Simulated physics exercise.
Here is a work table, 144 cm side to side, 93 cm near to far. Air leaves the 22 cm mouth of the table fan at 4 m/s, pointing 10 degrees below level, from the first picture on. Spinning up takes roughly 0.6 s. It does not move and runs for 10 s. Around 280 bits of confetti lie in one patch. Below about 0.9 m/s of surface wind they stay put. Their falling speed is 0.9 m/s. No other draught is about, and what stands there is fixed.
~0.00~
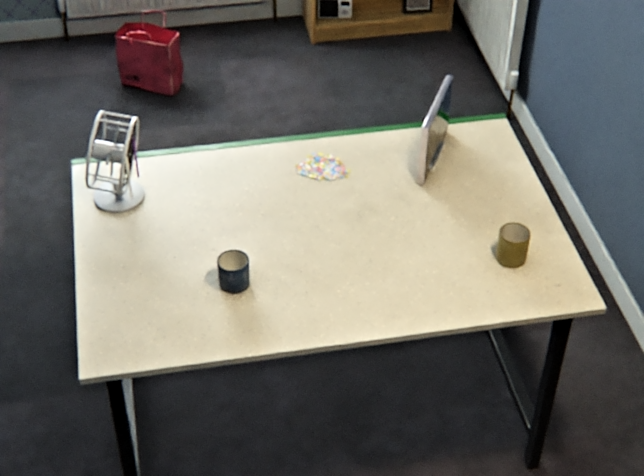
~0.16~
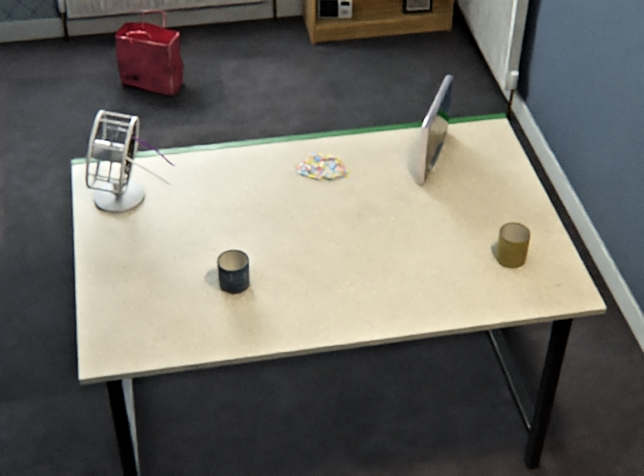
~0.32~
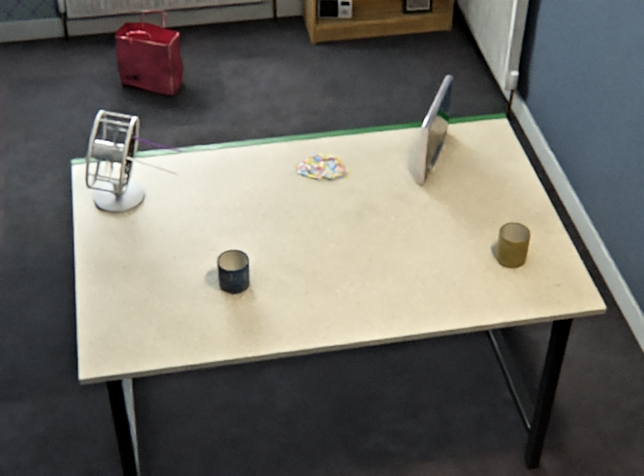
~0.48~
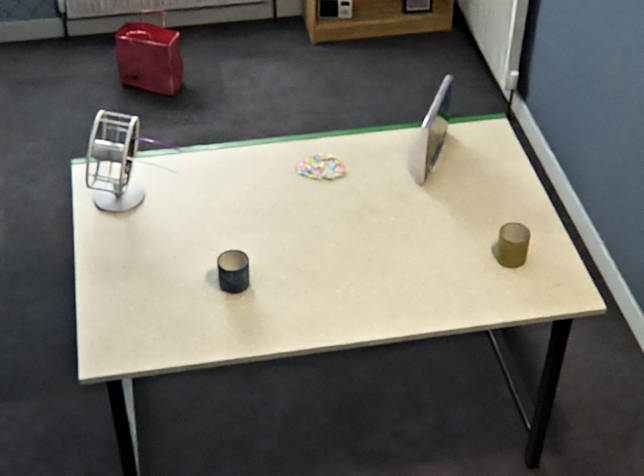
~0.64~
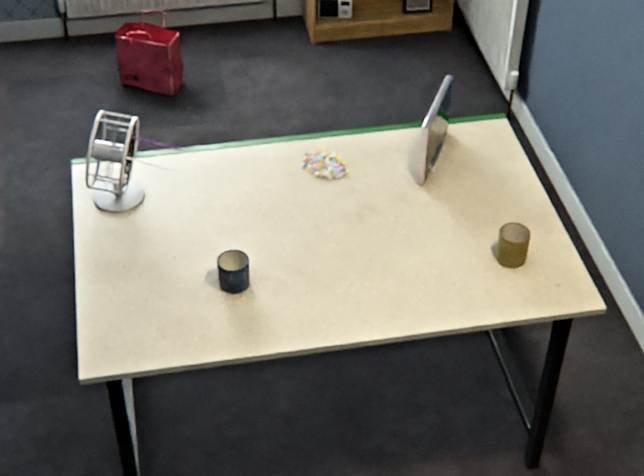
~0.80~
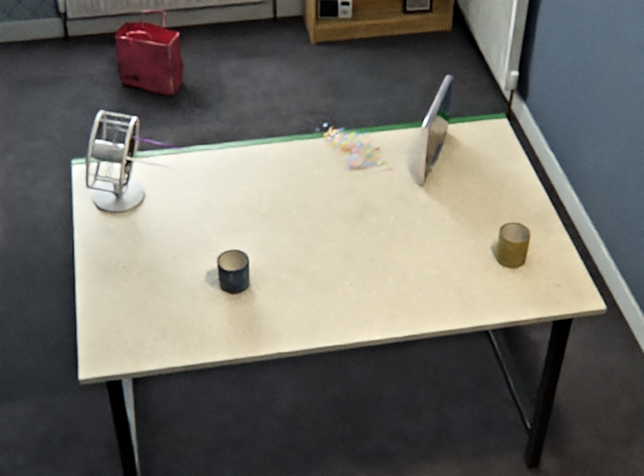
In this clip, a small fan stands on a pale table with two mugs, a laptop and a patch of confetti; the confetti lies still at first, then stirs and scatters rightward and toward the green edge.
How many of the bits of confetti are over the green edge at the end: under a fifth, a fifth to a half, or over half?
Of the bits of confetti, more than half end over the green edge.
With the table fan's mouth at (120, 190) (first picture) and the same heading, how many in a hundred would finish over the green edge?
In that case some 50 per cent.
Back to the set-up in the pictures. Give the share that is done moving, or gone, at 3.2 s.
About 100 %.
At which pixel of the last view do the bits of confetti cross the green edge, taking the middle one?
At about (382, 127).
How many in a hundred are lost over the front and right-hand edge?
Roughly 0 % front, 0 % right-hand.
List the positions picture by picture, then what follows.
In the first frame, the middle of the bits of confetti is near (324, 168), none has stirred yet and the mouth of the table fan is at (113, 153).
In the second frame, the middle of the bits of confetti is near (324, 167), none has stirred yet and the green edge is centred on (294, 136).
In the third frame, the middle of the bits of confetti is near (324, 167), none has stirred yet, the top of a laptop is at (438, 101) and the top of a mug is at (233, 260).
In the fourth frame, the middle of the bits of confetti is near (324, 167) and none has stirred yet.
In the fifth frame, the middle of the bits of confetti is near (325, 166), the farthest in sight from the table fan is at (346, 163) and about 30 % have left their places.
In the sixth frame, the middle of the bits of confetti is near (354, 147), the farthest in sight from the table fan is at (390, 169) and all have left their places.
After 2.0 s, 0 % are on the move or not yet settled, 100 % are over the green edge.
After 3.2 s, 0 % are on the move or not yet settled, 100 % are over the green edge.
After 5.5 s, 0 % are on the move or not yet settled, 100 % are over the green edge.
After 10.0 s, at the end, 100 % are over the green edge.
